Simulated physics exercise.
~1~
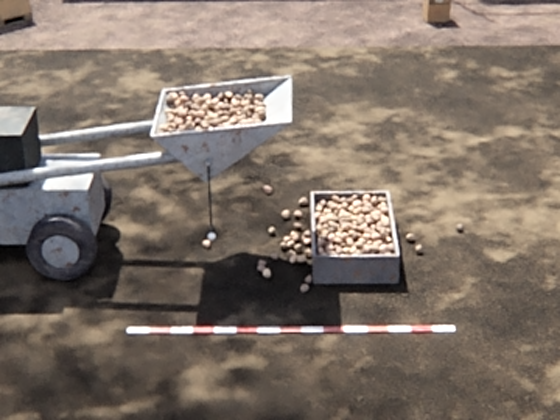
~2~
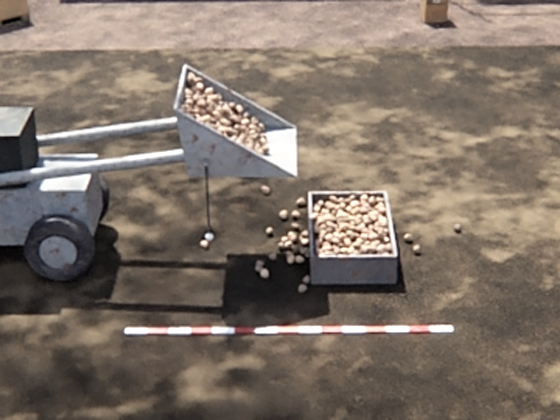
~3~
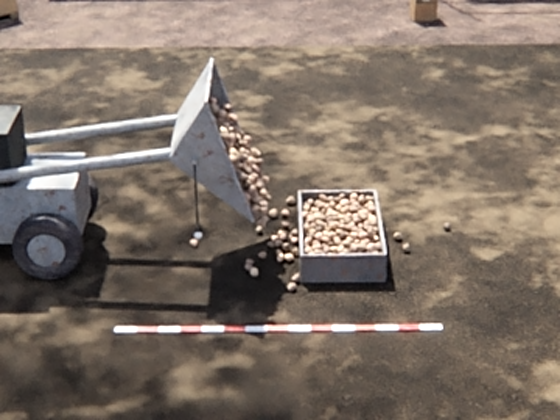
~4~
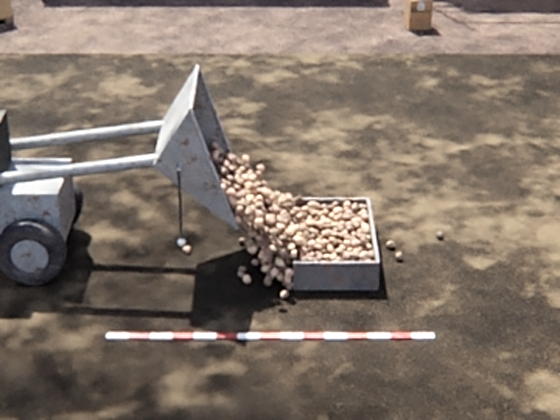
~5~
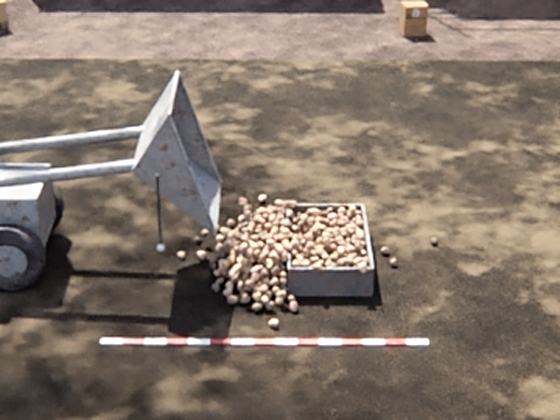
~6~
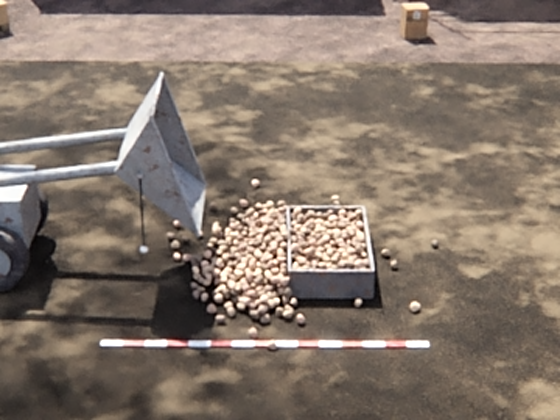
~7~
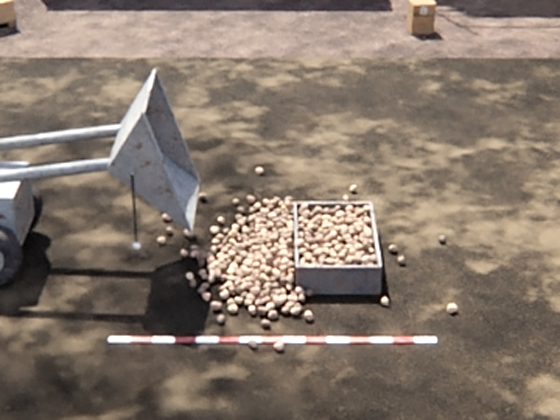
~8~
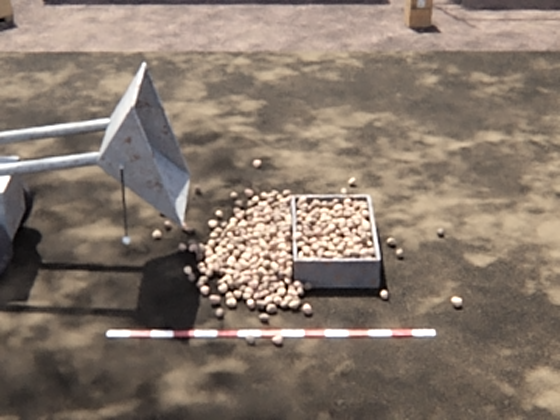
A loader's grey metal bucket tipped forward beside an already full bin and poured its round, pale stones mostly onto the ground just left of it, then the machine backed away to the left, leaving a wide heap against the bin's side.
